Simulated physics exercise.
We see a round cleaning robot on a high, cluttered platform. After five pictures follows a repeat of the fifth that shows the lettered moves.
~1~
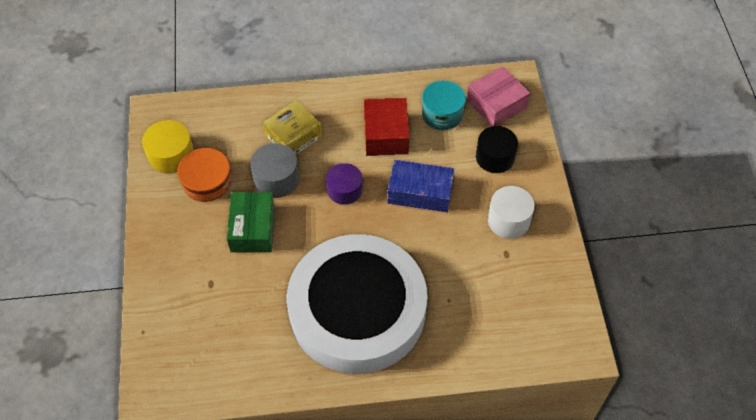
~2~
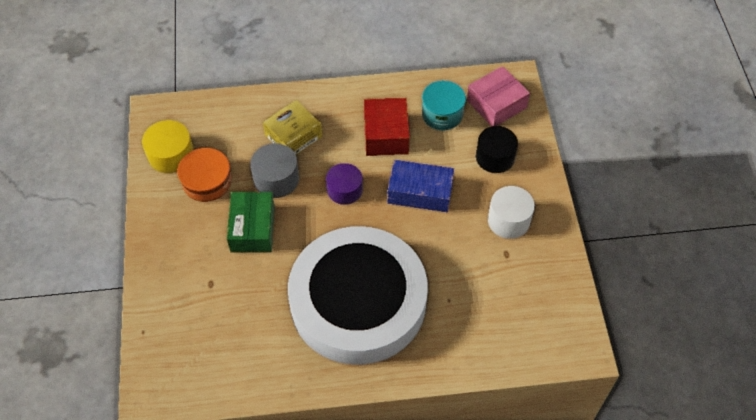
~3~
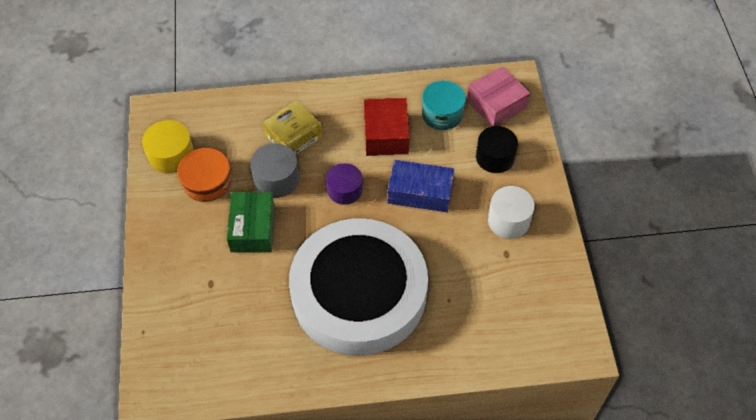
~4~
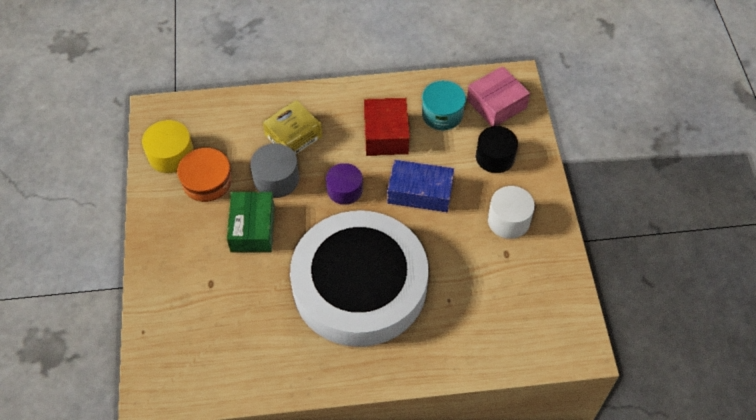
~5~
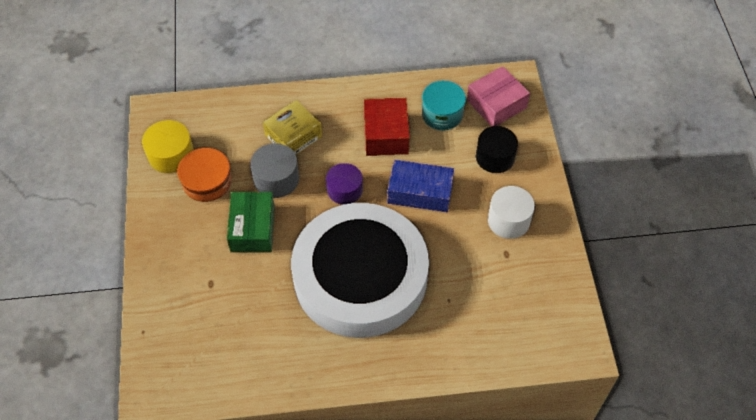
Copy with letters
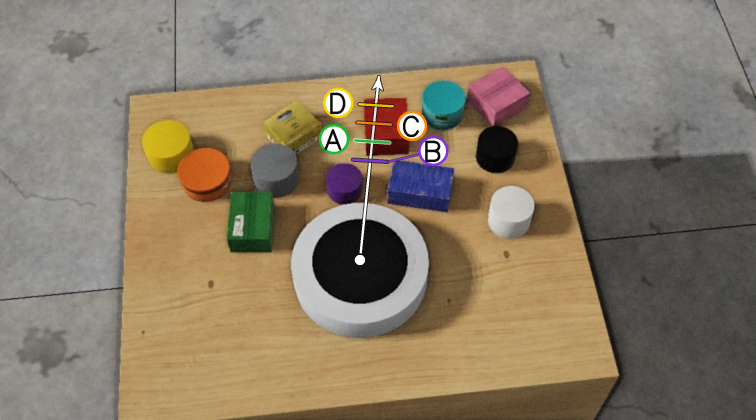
On a wooden platform above a grey concrete floor, a round white robot with a black top moves slowly a short way up the view toward the scattered colourful boxes and canisters, which all stay still.
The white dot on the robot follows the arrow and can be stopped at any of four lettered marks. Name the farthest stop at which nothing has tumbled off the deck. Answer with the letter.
At C, and not beyond.
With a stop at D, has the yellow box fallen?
No.
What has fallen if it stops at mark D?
The red crate goes over.
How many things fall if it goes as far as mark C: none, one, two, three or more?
In all, none.
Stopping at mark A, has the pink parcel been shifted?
By then, no.
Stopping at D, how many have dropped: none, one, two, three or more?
By then, one.
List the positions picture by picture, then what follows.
Red crate (386, 127); turquoise pail (443, 105); blue crate (421, 186), in the first frame.
Robot (358, 294); grey canister (275, 170), in the second frame.
Robot (359, 285); pink parcel (498, 97), in the third frame.
Robot (360, 277); black canister (497, 149), in the fourth frame.
Robot (360, 269); yellow box (293, 130); orange pail (205, 175); white canister (510, 213), in the fifth frame.
On the copy, A at (372, 141); B at (370, 161); C at (374, 124); D at (376, 105); the arrow from (360, 260) to (379, 77); the white dot at (360, 260).
On C. First, robot (365, 216); purple canister (340, 155); blue crate (429, 173).
Then, robot (371, 167); red crate (394, 101); purple canister (335, 114).
Finally, robot (374, 134); red crate (398, 71); purple canister (326, 90); nothing has fallen.
By contrast, A is safe but short; B is safe but short; D drops the red crate.
